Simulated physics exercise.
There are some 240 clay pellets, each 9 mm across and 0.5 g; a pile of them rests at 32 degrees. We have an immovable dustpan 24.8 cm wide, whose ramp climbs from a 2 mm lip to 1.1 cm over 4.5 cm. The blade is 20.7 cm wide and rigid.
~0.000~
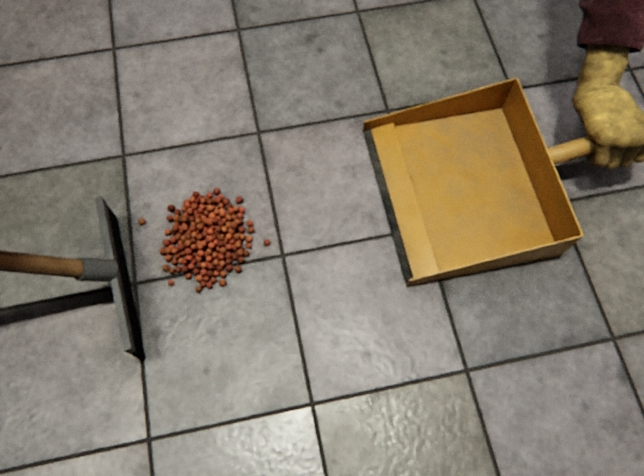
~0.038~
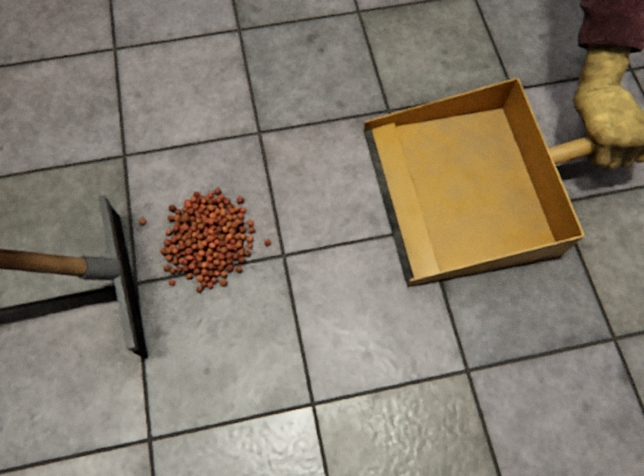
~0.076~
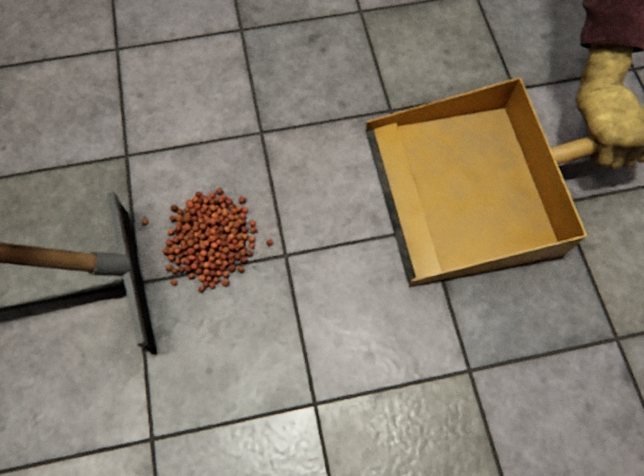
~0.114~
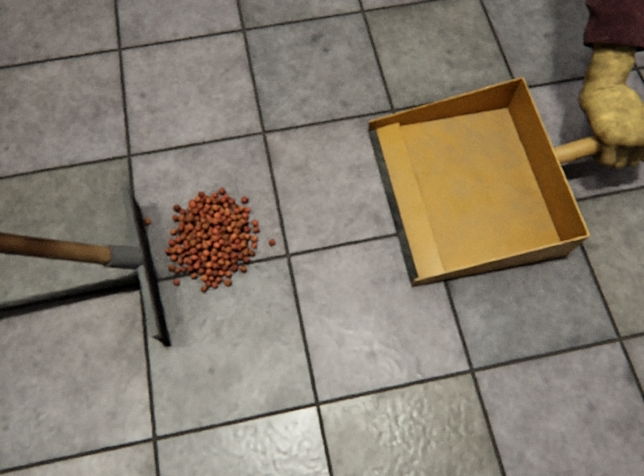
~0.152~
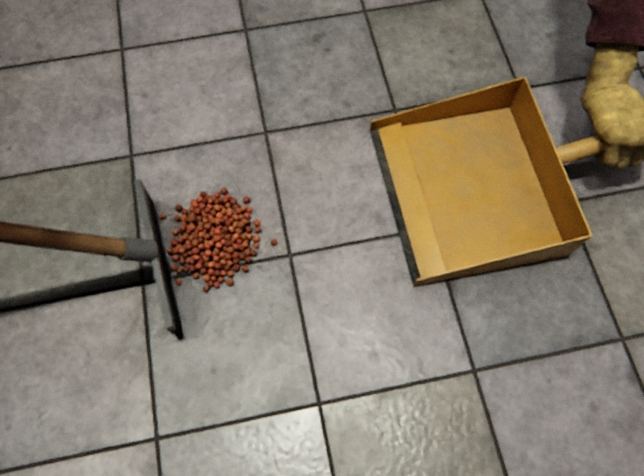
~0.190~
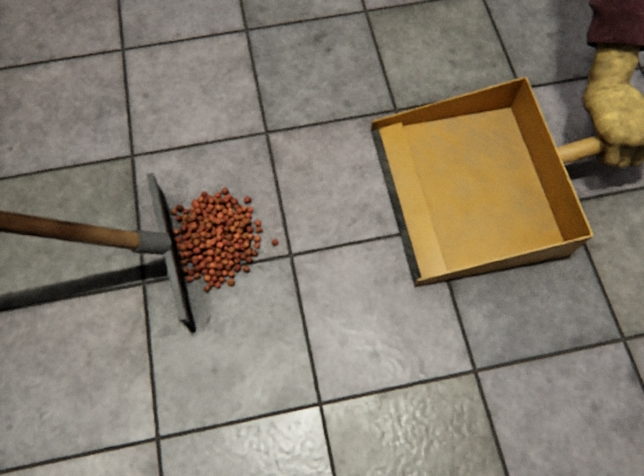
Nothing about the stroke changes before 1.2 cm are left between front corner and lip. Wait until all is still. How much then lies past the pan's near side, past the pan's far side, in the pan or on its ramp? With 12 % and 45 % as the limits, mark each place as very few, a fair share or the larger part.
My call: Near side: Very few; far side: A fair share; pan: A fair share.
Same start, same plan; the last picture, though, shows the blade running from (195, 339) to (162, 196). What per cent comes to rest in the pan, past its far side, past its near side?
Pan 30 % / far 0 % / near 0 %.
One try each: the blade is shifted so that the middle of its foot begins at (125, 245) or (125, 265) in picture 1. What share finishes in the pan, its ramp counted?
25 and 30 per cent, roughly.
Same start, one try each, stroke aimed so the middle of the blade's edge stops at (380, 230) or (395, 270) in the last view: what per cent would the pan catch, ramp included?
First try around 30 %, second try around 20 %.
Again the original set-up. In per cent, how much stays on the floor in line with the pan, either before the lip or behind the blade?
Some 40 per cent.
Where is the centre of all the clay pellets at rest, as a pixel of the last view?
In the last view, approximately (382, 153).
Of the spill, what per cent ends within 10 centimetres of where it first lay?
It comes to near 0 percent.
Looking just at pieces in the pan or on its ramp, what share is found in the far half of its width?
I'd put it at around 100 per cent.
After 0.53 s, middle of the blade 17 cm from the lip; 0 % over the lip, far side 5 %, near side 0 %.
After 0.75 s, middle of the blade 8 cm from the lip; 0 % over the lip, far side 15 %, near side 0 %.
Then, at 1.09 s, middle of the blade 2 cm from the lip; 35 % over the lip, far side 30 %, near side 0 %.
At rest (1.6 s), near side 0 %, far side 30 %, pan 35 %, in front of the lip or behind the blade 40 %.
